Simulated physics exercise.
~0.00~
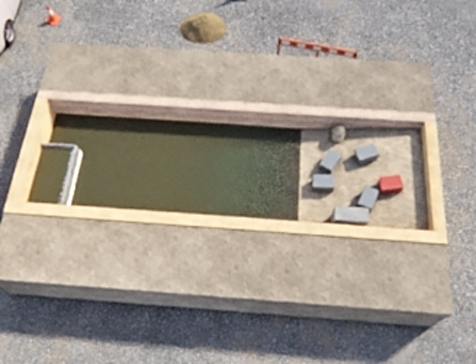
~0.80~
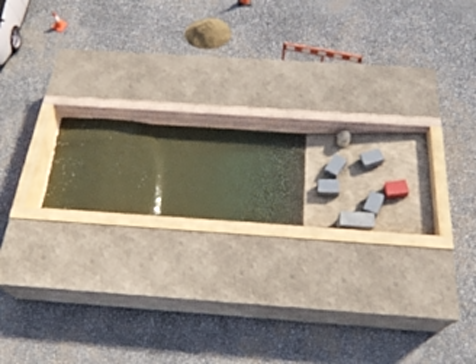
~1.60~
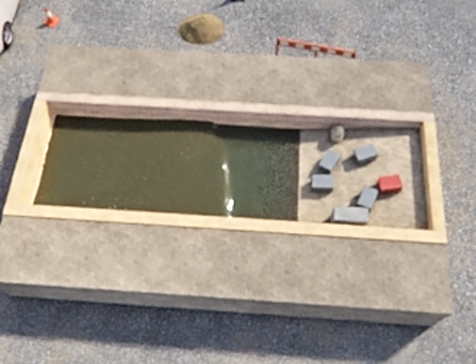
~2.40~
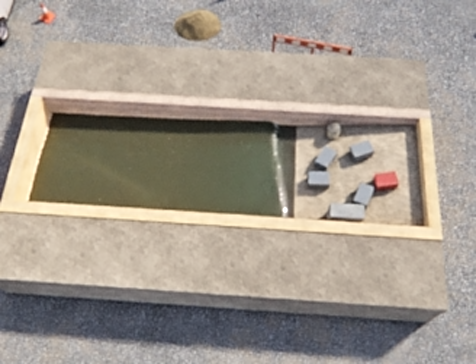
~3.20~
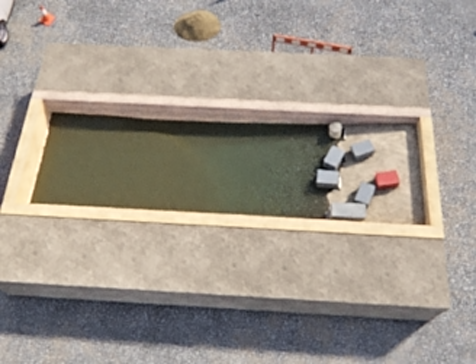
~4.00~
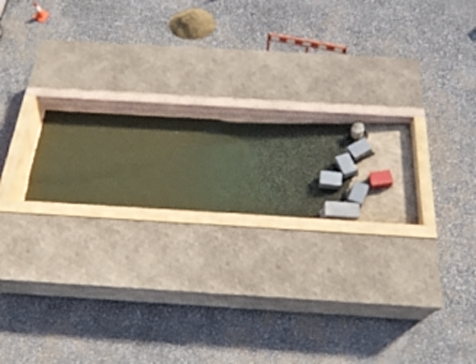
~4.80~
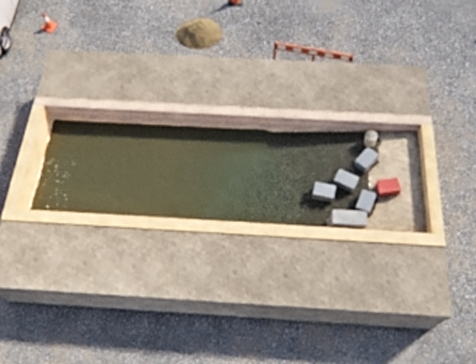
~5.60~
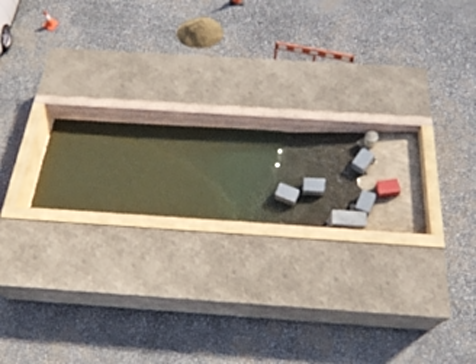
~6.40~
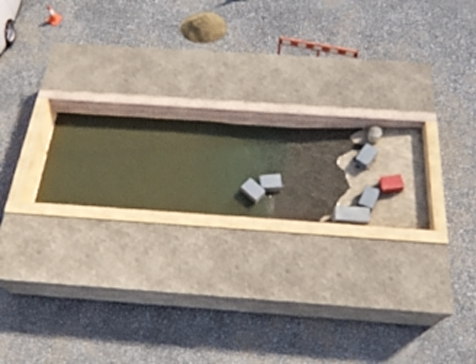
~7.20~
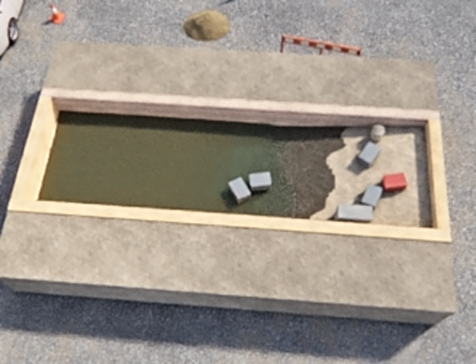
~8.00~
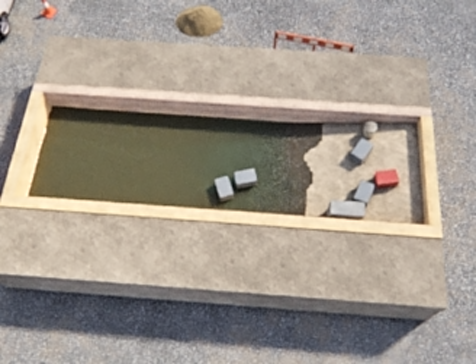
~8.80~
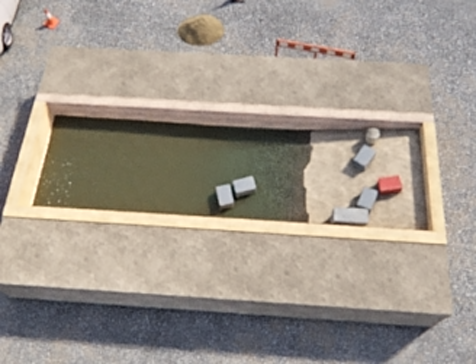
To begin with, murky green water fills the left and middle of a long rectangular basin, with a white panel near its left end and grey blocks, one red block and a rounded pail-like object on the pale slope at right. The panel is gone, and a pale ripple travels rightward across the water. It runs up the slope among the blocks, nudging several grey ones and the rounded object to the right. The water then draws back, carrying two grey blocks leftward. Finally, those two float side by side in the basin, while the others rest on the slope, the red one barely shifted.
